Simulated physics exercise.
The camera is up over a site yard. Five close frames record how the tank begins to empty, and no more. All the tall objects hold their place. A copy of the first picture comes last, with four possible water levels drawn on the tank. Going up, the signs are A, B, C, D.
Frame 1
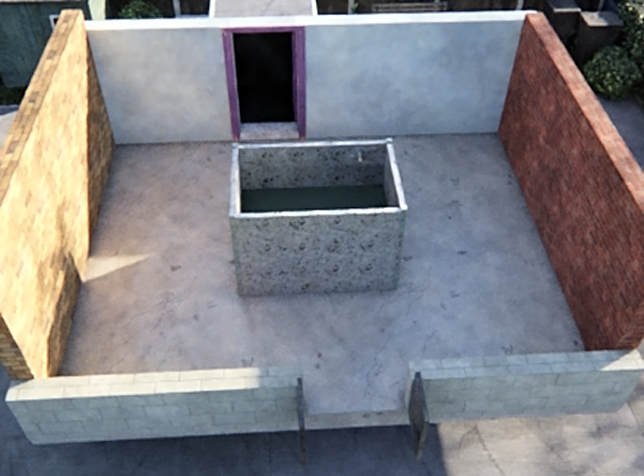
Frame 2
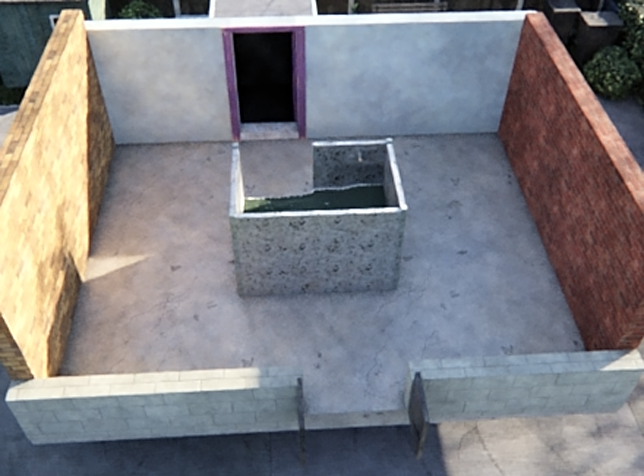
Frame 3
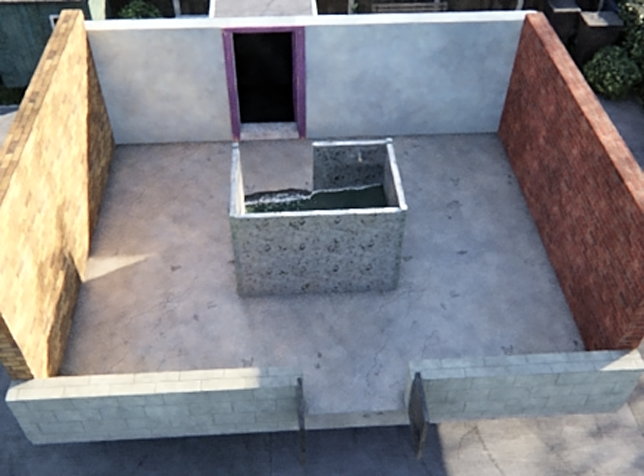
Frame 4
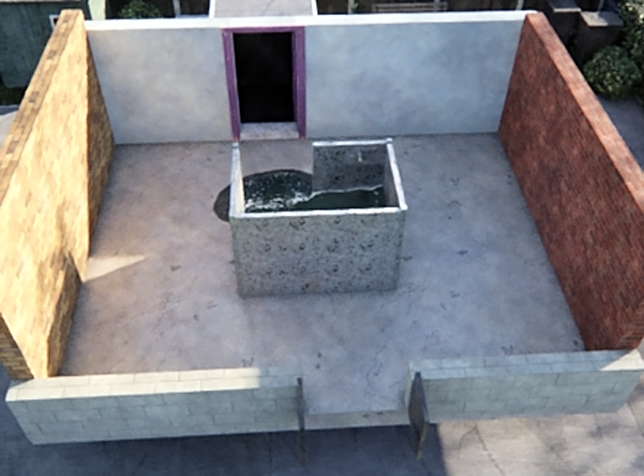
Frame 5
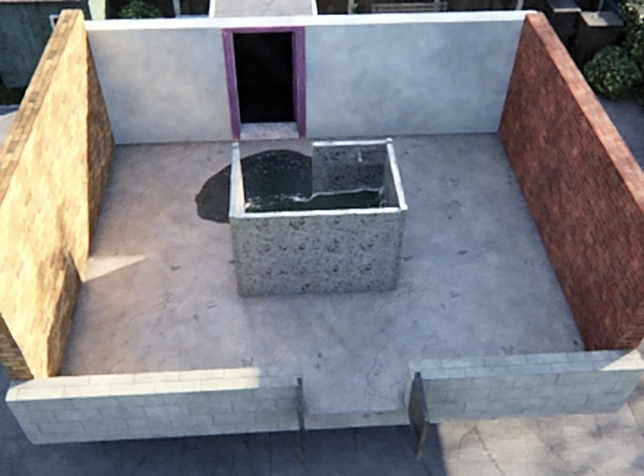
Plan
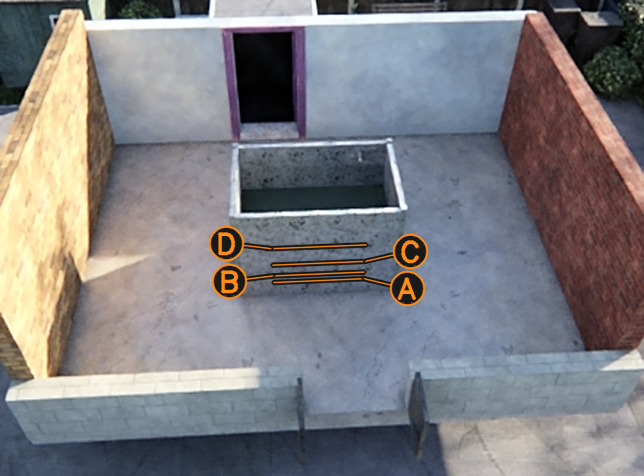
Dark water spread over the ground behind and left of a stone tank in a walled yard, after part of the tank's back wall, toward the purple doorway, disappeared and the water inside rippled.
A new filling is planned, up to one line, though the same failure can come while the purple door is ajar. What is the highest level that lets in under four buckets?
Go for B.
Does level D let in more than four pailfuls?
Yes, it does.
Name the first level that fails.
Here it is level C.
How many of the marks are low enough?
Two of the four.
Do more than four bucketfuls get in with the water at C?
Yes, it does.
On the marked copy, A at (318, 280); B at (318, 274); C at (318, 263); D at (319, 246); from the bottom up A, B, C, D.
With A, nothing gets over.
With B, a splash gets over, under a bucket.
With C, about 8 bucketfuls get in.
With D, dozens of bucketfuls pour in.
